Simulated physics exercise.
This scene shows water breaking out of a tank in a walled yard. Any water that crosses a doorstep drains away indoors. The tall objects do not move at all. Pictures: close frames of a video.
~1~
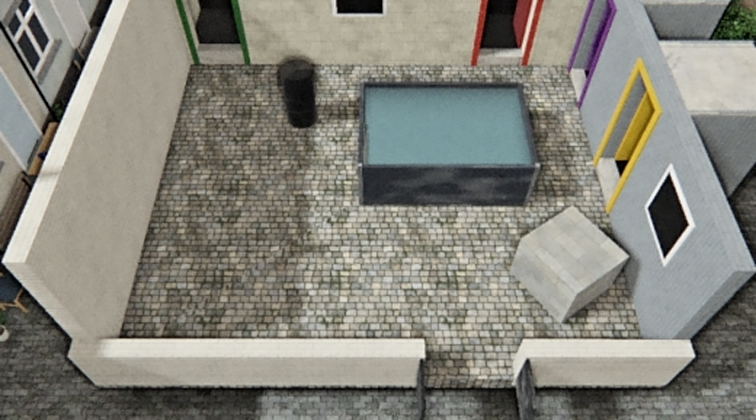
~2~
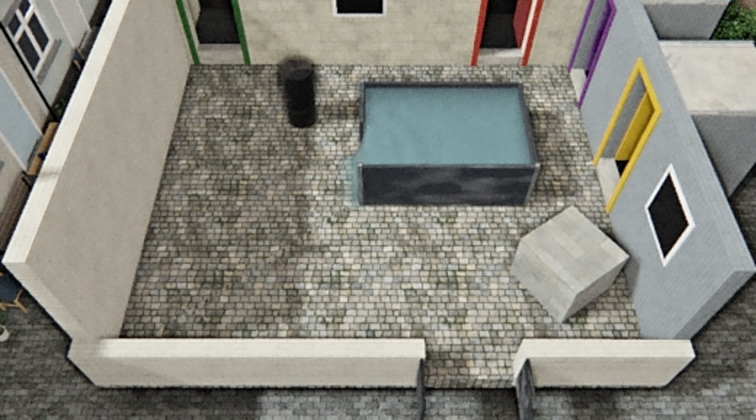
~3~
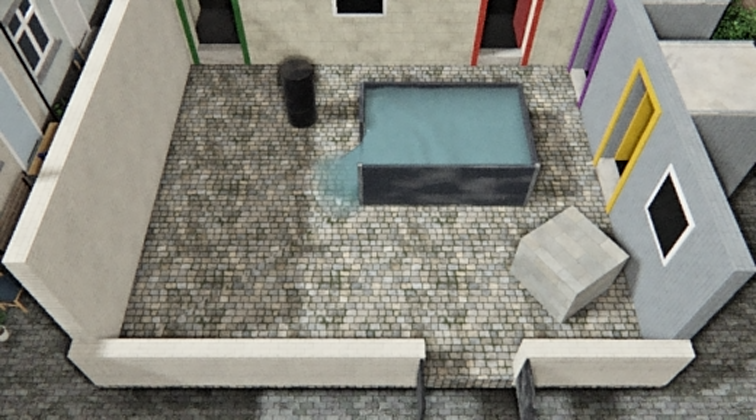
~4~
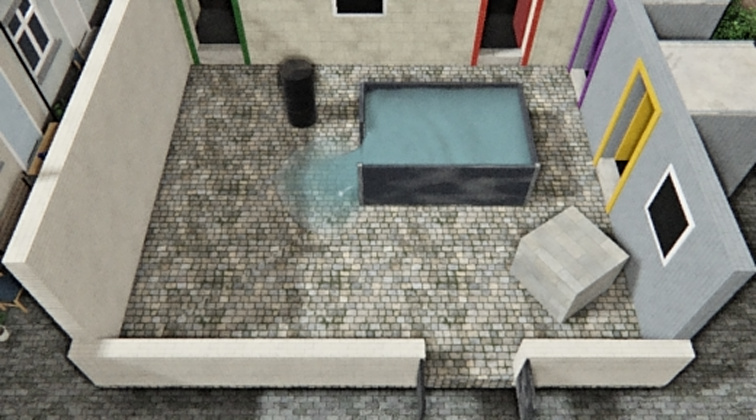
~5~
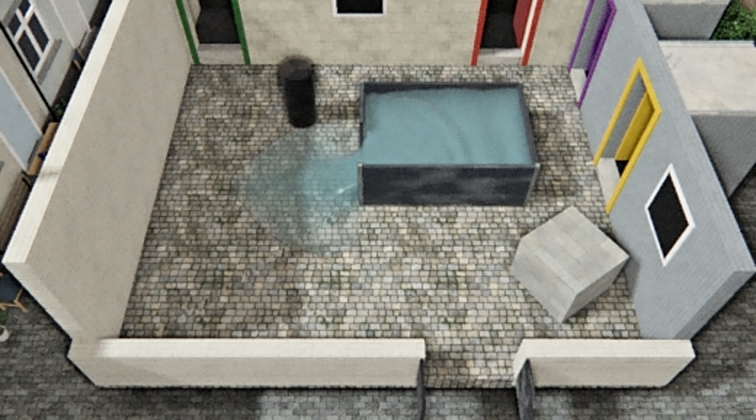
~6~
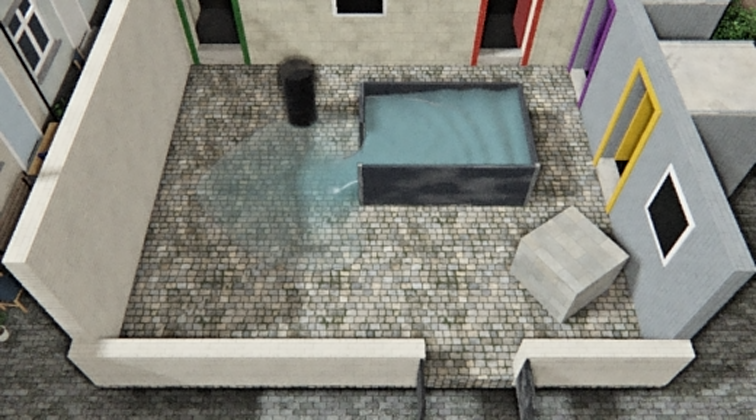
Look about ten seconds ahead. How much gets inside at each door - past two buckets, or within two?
One by one: Yellow door: Limit not exceeded; green door: Limit not exceeded; purple door: Limit not exceeded; red door: Limit not exceeded.
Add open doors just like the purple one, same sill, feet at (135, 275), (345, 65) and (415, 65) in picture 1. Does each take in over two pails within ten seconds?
Crosses the line; stays below the line; stays below the line.
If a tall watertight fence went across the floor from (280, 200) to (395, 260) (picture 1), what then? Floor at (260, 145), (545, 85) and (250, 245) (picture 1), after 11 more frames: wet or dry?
Log, spots one to three: Swamped; spared; spared.
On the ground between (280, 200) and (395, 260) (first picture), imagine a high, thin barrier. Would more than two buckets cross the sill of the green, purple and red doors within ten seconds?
Then: The green one passes that mark; the purple one floods; the red one takes less.
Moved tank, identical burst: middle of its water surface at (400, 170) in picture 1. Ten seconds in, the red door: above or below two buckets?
Red falls short.
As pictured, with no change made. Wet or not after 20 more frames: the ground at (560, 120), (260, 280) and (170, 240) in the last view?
As listed, the points end up high and dry, soaked and soaked.
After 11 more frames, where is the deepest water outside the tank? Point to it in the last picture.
I'd say near (113, 362).
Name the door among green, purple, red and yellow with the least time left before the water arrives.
The one in green, before the others.
A moment on, water covers 35 % of the floor; the yellow door not reached, the green door not reached, the purple door not reached, the red door not reached.
Next, water covers 40 % of the floor; the yellow door not reached, the green door wet at the sill, nothing in, the purple door not reached, the red door not reached.
Then, water covers 45 % of the floor; the yellow door not reached, the green door under two buckets in, the purple door not reached, the red door not reached.
Later, water covers 90 % of the floor; the yellow door not reached, the green door under two buckets in, the purple door wet at the sill, nothing in, the red door wet at the sill, nothing in.
In the end, water covers 100 % of the floor; the yellow door wet at the sill, nothing in, the green door under two buckets in, the purple door under two buckets in, the red door wet at the sill, nothing in.
